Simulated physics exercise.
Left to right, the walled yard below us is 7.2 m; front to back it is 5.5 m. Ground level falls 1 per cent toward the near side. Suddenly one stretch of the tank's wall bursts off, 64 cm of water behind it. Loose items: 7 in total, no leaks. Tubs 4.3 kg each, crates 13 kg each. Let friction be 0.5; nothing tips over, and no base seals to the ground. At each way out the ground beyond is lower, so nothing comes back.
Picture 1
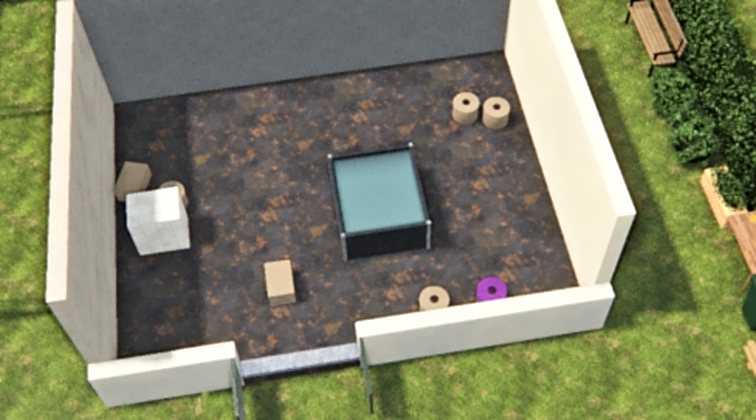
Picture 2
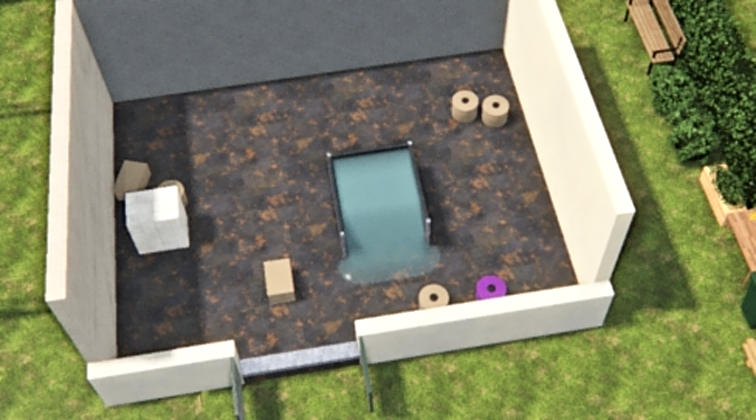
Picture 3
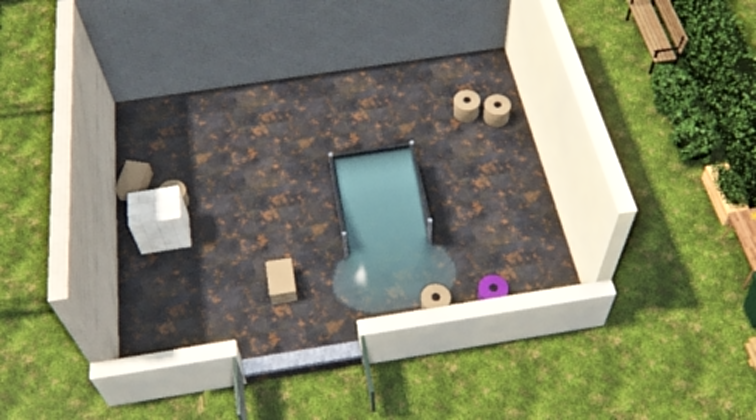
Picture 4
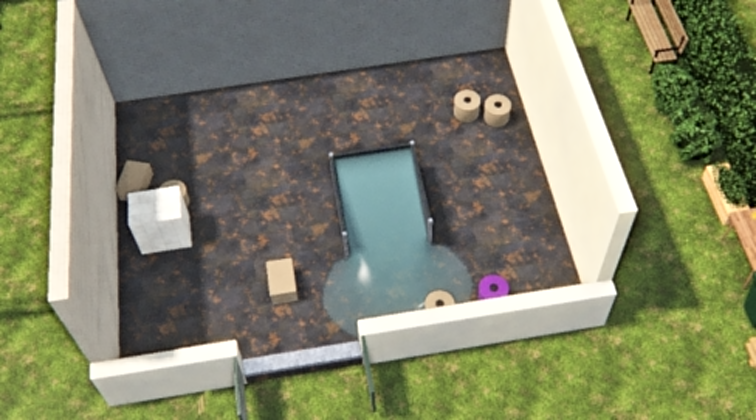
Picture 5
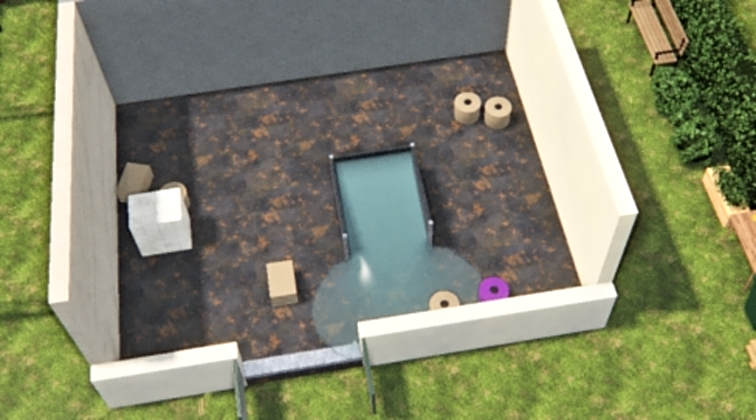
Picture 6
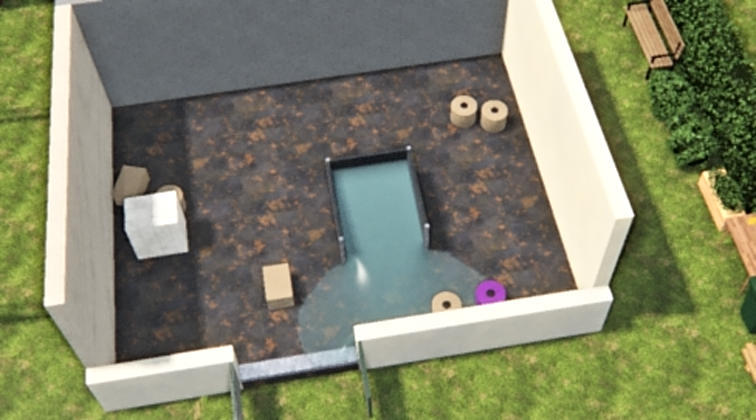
In a walled yard with grass around it, a dark-framed tank of blue-green water stands among scattered tubs and boxes. Its near side opens and water pours onto the dark floor, spreading in a rounded sheet toward the near wall and opening, nudging a tan tub slightly right beside the purple one.
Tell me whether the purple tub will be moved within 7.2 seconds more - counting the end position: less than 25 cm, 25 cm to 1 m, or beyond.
I think it's going to get taken a long way.
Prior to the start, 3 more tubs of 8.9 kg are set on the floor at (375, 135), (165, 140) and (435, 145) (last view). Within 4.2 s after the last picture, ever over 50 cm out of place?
Lab note - in order: Below threshold / below threshold / below threshold.
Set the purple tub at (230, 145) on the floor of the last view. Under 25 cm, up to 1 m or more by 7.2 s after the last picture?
From that spot, it remains nearly still.
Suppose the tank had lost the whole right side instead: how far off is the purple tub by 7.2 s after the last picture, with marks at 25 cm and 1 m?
The purple tub is swept away.
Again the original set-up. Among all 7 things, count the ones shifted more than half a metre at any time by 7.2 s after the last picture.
By my count, 4.
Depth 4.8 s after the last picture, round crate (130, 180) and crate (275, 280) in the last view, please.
Close to 2 and 2 centimetres.
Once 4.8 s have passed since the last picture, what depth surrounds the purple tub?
Somewhere close to 2 cm.
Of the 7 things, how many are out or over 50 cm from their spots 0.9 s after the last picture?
The count is 2.
Then, 0.9 s after the last picture the purple tub is near (550, 267), 1.0 m from its start, aground; 0 of 7 are out; 1 afloat.
Then, 2.8 s after the last picture the purple tub is near (453, 132), 3.2 m from its start, aground; 0 of 7 are out; 1 afloat.
Then, 4.8 s after the last picture the purple tub is near (386, 109), 4.0 m from its start, aground; 0 of 7 are out; 3 afloat.
Then, 7.2 s after the last picture the purple tub is near (361, 114), 4.1 m from its start, aground; 0 of 7 are out; 1 afloat.
